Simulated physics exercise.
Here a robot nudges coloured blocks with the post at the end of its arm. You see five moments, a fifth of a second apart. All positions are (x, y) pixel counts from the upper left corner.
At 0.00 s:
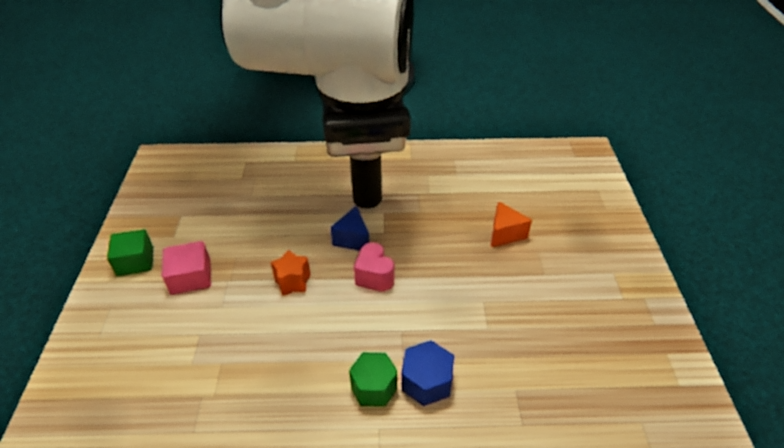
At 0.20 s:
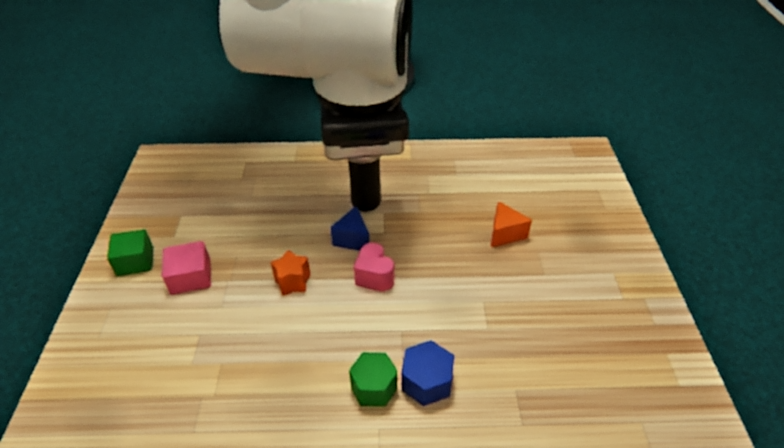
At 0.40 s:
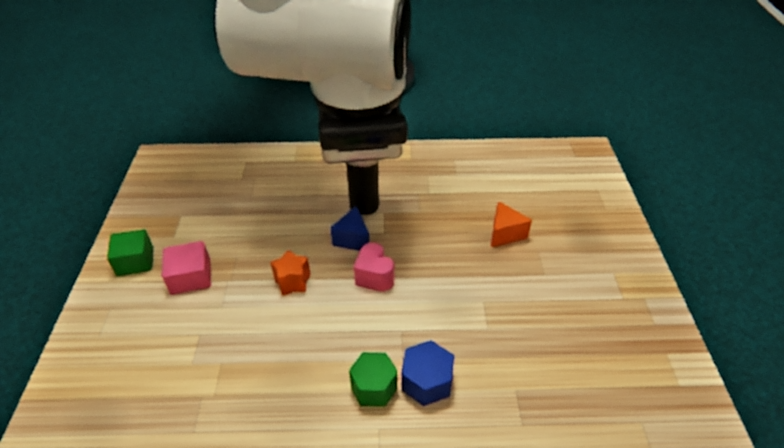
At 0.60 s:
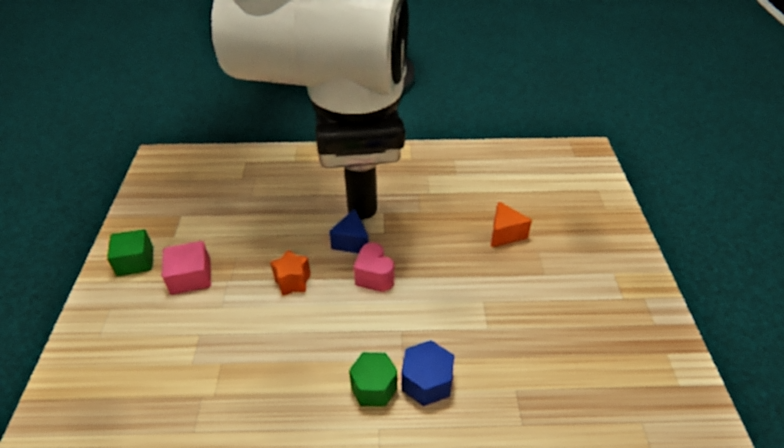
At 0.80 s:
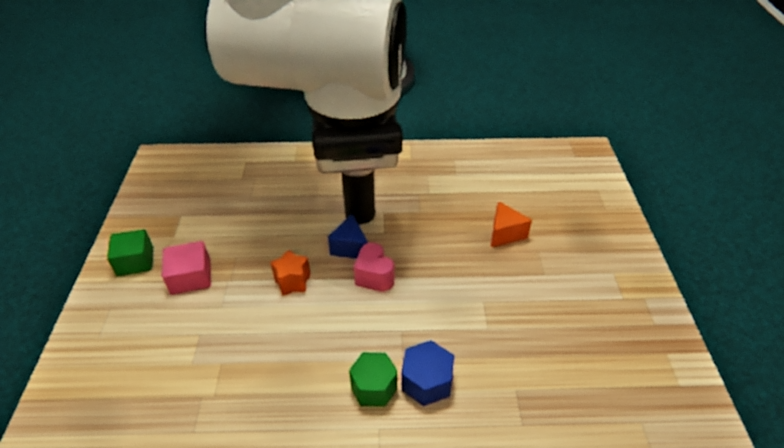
The robot arm lowers its black post toward the blue triangle and nudges it slightly.
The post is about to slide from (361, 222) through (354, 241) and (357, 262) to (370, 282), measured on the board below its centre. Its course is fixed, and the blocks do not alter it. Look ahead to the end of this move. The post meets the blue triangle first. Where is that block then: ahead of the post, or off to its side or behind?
My answer is that the blue triangle has slipped off.
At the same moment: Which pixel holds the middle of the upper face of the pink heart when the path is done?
It is at (396, 288).
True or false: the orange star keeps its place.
That claim is true.
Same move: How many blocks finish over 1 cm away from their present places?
Looking at the path, I think two of the blocks end up more than 1 cm away.
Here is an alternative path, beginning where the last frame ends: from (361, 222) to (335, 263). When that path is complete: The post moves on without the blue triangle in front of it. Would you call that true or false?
The claim does not hold.
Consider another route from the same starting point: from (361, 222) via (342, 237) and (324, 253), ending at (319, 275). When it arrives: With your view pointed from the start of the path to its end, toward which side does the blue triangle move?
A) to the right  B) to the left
B.
On the path given first. Halfway along, post at (354, 244); blue triangle at (341, 256), turned 65° anticlockwise; pink heart at (375, 262).
At the end, post at (370, 274); orange star still; blue triangle at (342, 277), turned 25° anticlockwise; pink heart at (396, 288), turned 40° anticlockwise.
